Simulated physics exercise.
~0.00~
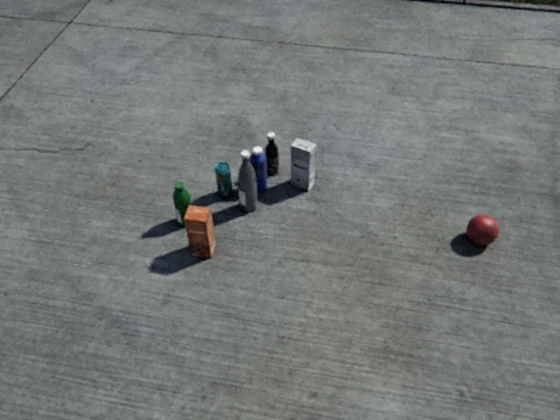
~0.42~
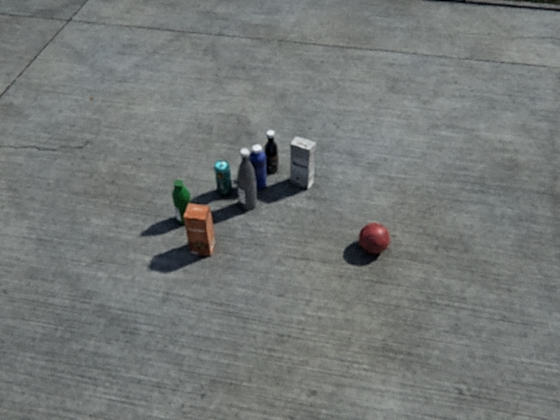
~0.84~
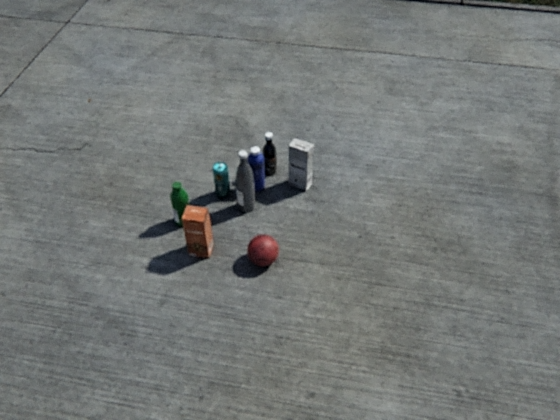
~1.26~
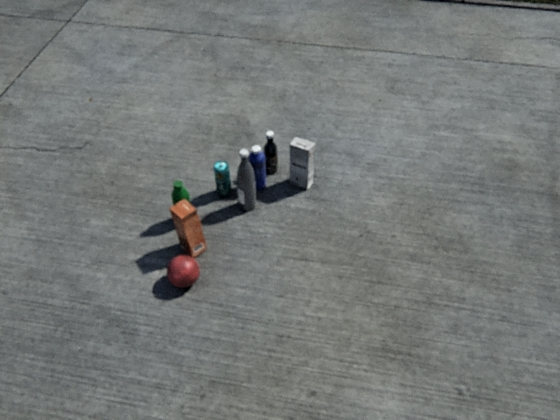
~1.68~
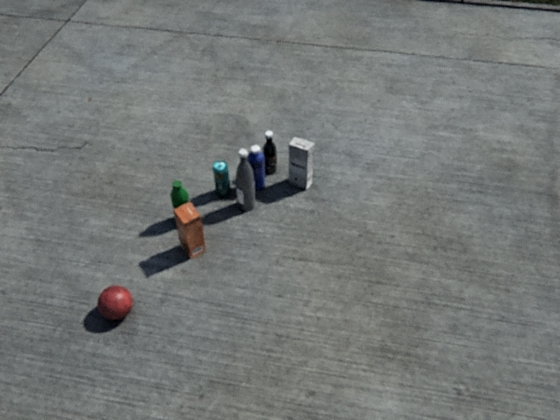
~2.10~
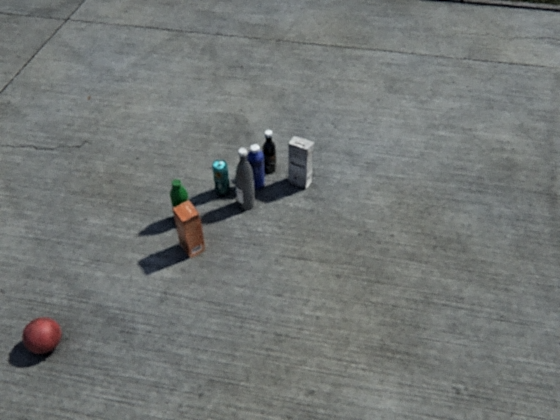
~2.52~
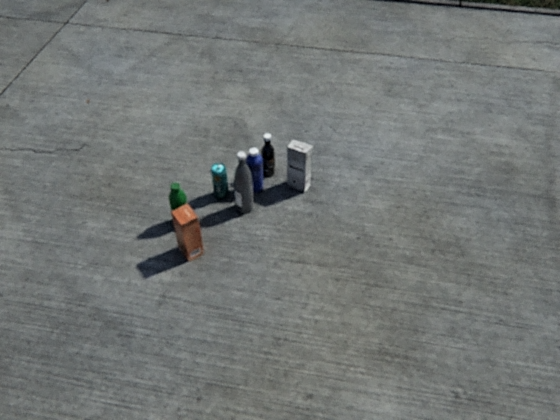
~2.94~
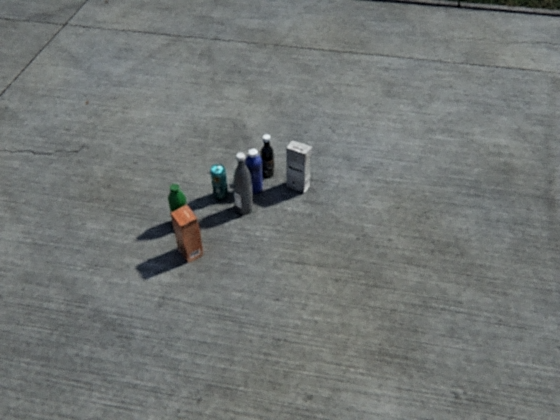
At first, seven bottles, cartons and a can stand in a loose group on grey concrete in bright light, while a red ball sits off to the right. The ball rolls left across the ground, passing in front of the white carton and the bottles. It reaches the orange carton at the near left of the group, and the carton shifts slightly and turns but does not fall. The ball carries on down to the left and leaves the view. At the end, all seven items are still upright, with their shadows stretching left.
